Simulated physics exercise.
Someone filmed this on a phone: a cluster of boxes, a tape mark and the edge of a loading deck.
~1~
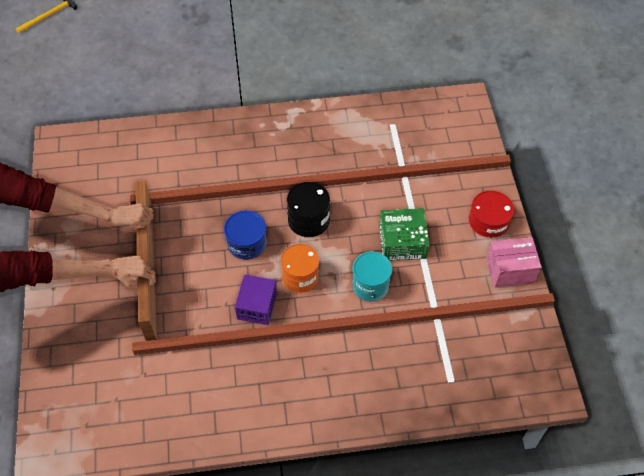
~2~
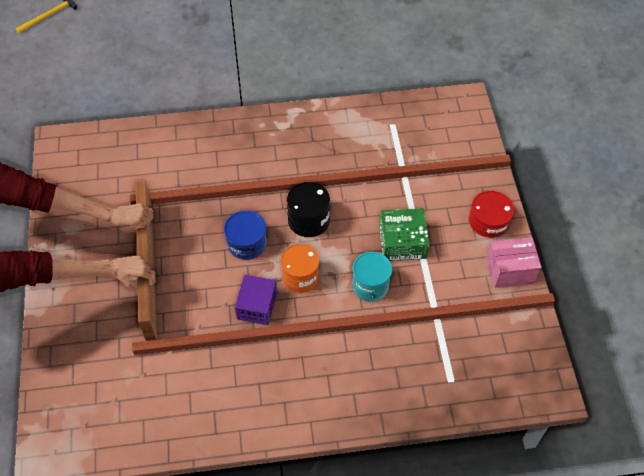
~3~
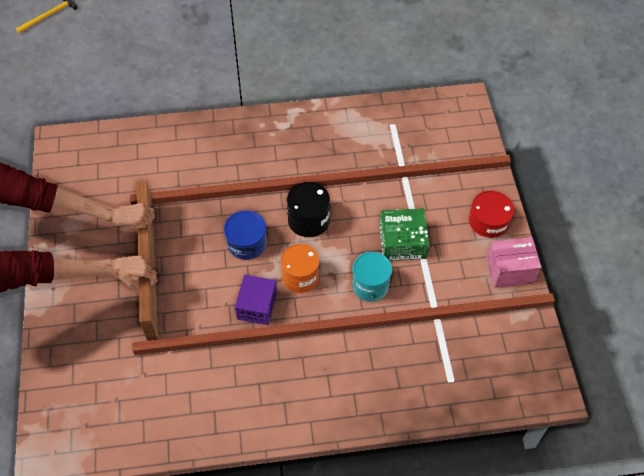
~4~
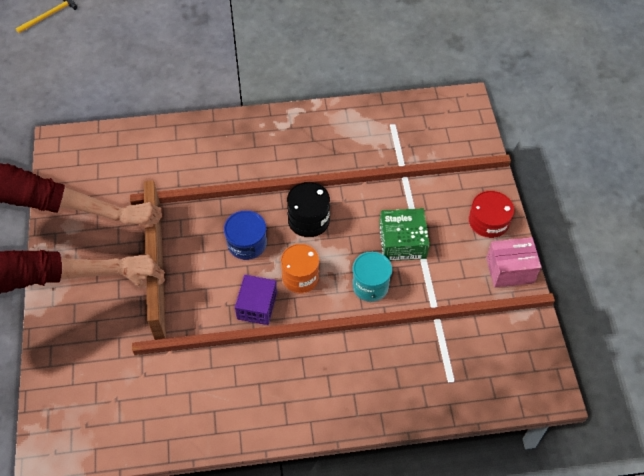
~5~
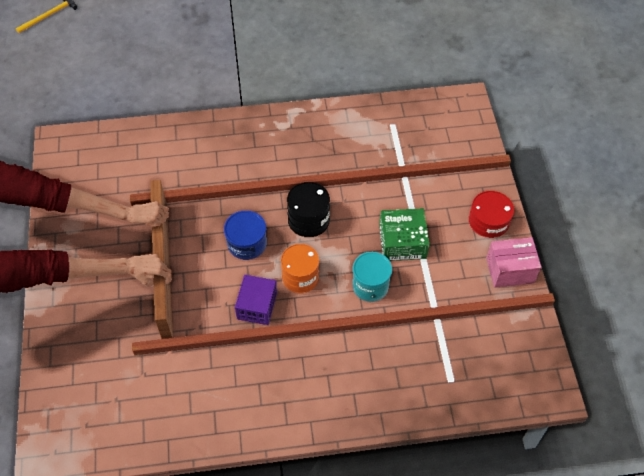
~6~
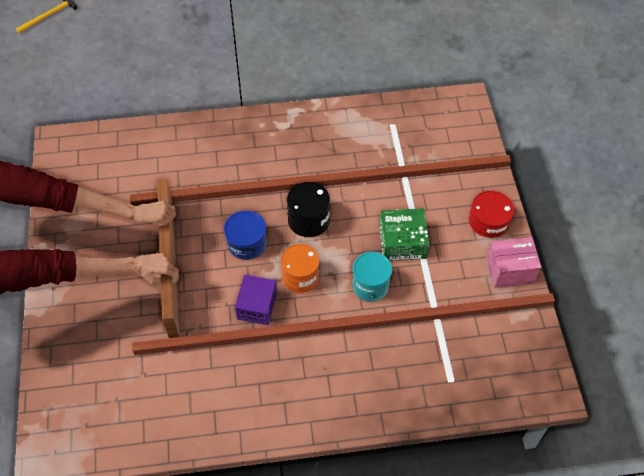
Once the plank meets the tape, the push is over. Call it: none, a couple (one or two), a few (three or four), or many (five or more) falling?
Call: None.
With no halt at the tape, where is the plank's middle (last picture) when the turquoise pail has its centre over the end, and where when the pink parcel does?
The middle is at (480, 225) when it's the turquoise pail, and at (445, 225) when it's the pink parcel.
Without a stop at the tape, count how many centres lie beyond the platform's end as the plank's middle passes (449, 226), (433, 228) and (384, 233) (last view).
2, 1 and 0.
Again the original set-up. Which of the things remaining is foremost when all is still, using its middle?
Red canister.
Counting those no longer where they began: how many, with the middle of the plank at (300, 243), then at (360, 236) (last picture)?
The first count is 4, and then it's 6.
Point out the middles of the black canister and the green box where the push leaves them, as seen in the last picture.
First object about (430, 182); second object about (480, 229).
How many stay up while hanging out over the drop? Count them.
Overhanging ones - 1.
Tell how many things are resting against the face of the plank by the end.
Result: 4 in all.
Early on, none off yet; pink parcel at rest near (513, 263); red canister at rest near (491, 214); green box at rest near (404, 235).
Finally, the number that fall off is zero.
